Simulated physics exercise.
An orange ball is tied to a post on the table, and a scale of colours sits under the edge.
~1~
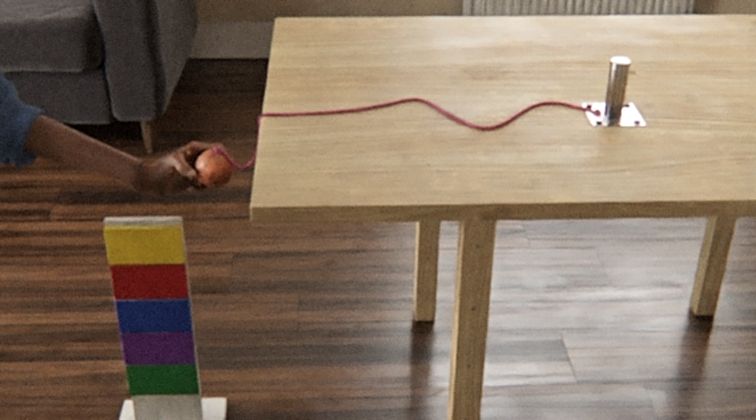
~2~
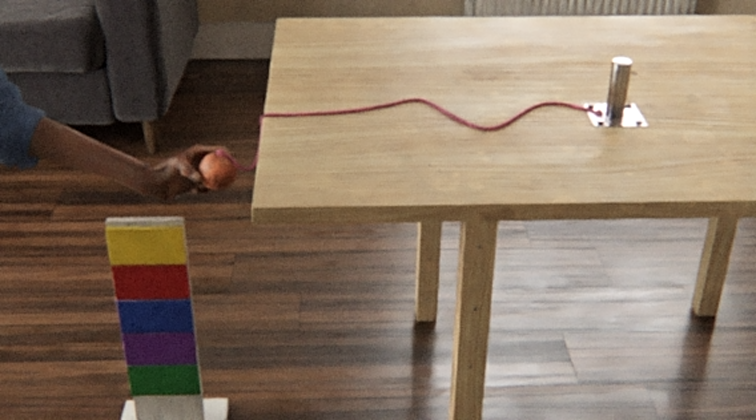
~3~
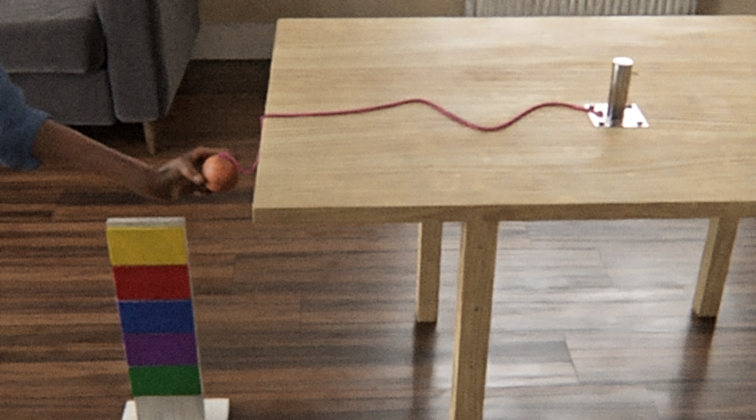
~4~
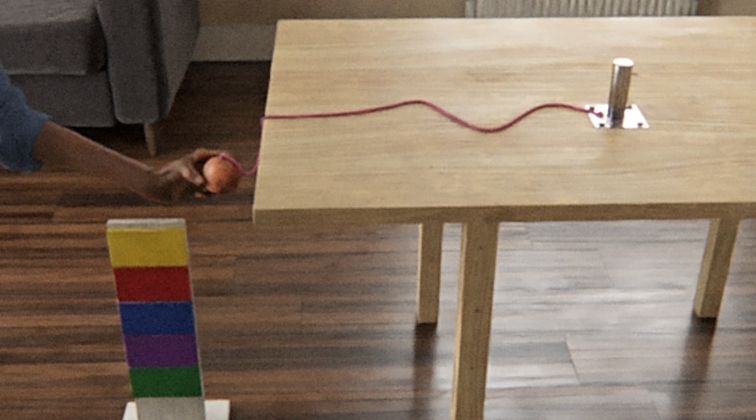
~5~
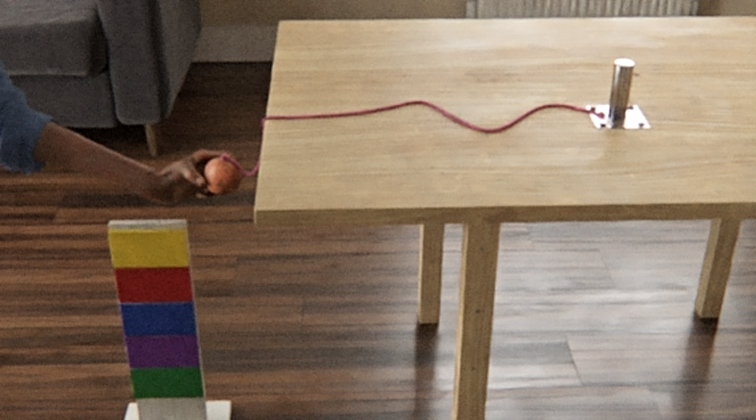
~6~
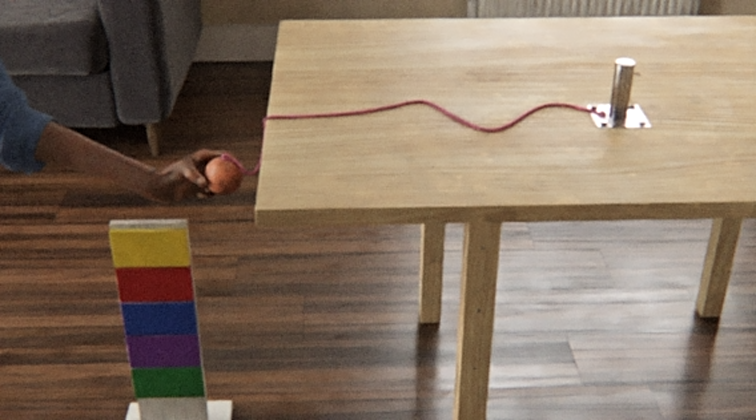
A hand held an orange ball just off the left edge of a wooden table, barely shifting, while its cord lay in loose curves to a metal post, above an upright strip of coloured bands.
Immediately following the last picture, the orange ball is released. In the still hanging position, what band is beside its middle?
Its centre hangs level with the red band.
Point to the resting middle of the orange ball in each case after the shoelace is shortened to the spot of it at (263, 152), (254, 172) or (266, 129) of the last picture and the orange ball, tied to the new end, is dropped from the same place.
Roughly (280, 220), (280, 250), (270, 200).
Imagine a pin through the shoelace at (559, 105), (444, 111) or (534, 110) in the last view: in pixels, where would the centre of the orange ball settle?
Readings in order - (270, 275), (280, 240), (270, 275).
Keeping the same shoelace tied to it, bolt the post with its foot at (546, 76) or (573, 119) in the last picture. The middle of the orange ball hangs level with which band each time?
First try: Blue; second try: Blue.
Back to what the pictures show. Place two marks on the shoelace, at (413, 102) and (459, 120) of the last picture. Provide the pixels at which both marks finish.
(349, 116) and (415, 116).
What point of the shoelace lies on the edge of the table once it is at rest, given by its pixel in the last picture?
Position: Approx. (340, 114).
Soon after, ball near (309, 269); level with red.
Then, ball near (261, 280); level with red.
At rest, ball near (270, 282); level with red. Its centre hangs level with the red band.
